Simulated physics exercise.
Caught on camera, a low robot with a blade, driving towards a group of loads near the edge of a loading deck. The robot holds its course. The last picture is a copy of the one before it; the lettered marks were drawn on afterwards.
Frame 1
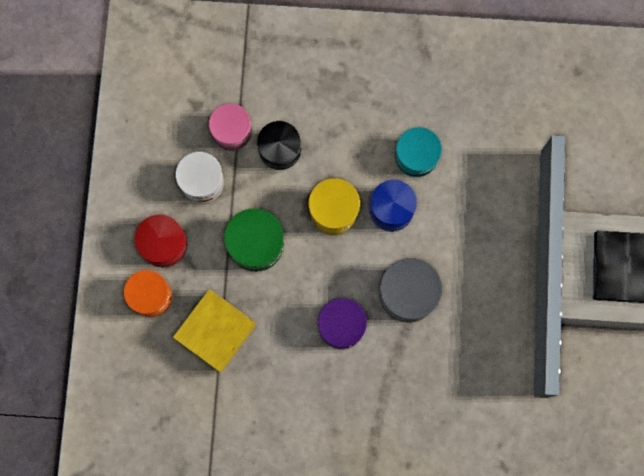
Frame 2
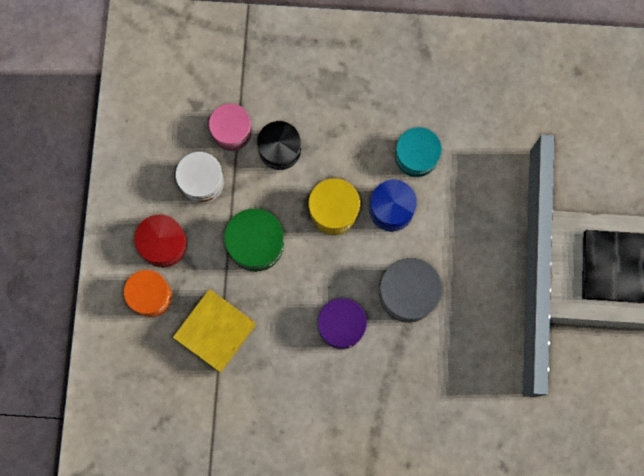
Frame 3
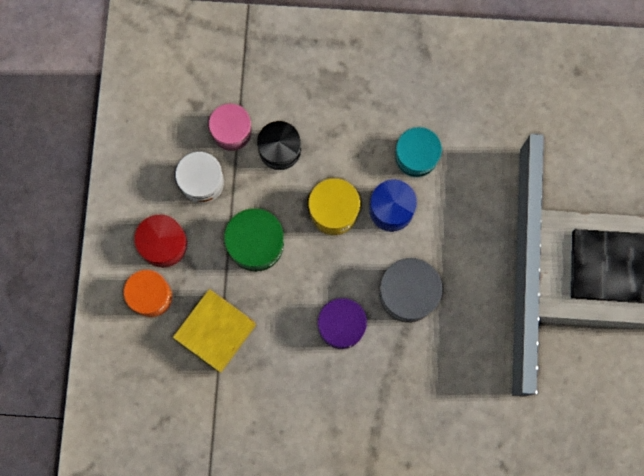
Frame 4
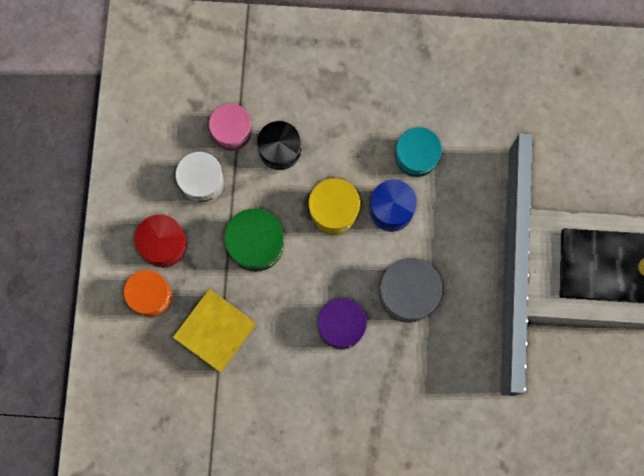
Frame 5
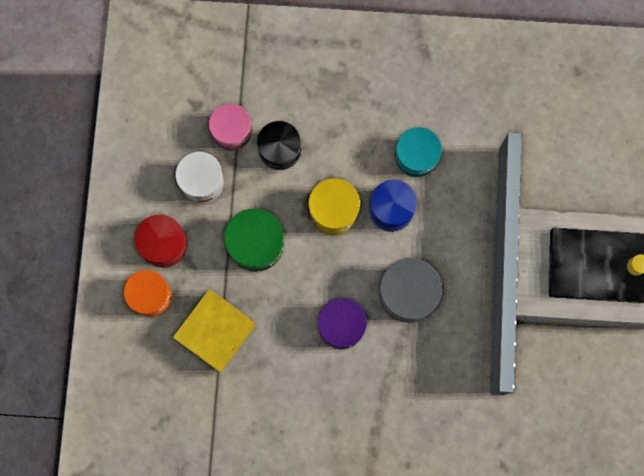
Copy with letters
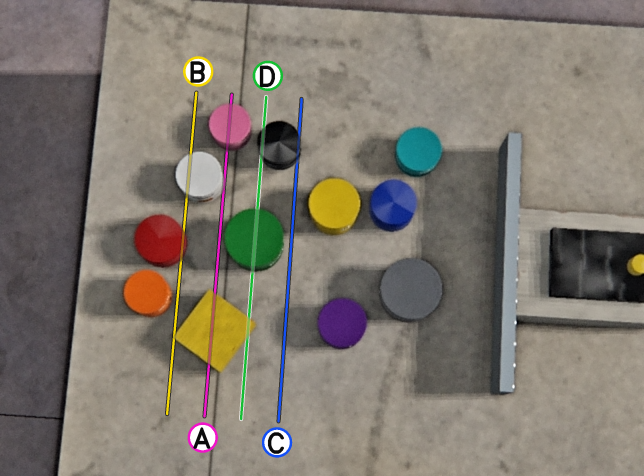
On a concrete deck, a low machine with a wide upright blade moves slowly and steadily left by a short distance, its shadow reaching a scattered group of colourful round pieces and one yellow square, which all remain still.
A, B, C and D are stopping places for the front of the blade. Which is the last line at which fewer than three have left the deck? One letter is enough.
Line B.
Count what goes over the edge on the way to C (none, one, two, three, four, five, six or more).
By then, none.
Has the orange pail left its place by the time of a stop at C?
By then, no.
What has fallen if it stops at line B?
The orange pail.
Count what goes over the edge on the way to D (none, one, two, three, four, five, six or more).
In all, none.
On the marked copy, A at (219, 251); B at (182, 249); C at (290, 256); D at (254, 253).
With B. Early on, robot (472, 257); turquoise pail (366, 150); purple pail (331, 331).
Further on, robot (354, 249); orange pail (145, 293); red canister (150, 239).
At the end, robot (262, 243); orange pail over the edge; white pail (89, 198); one fallen.
As for the rest, A is within the limit but short; C is within the limit but short; D is within the limit but short.
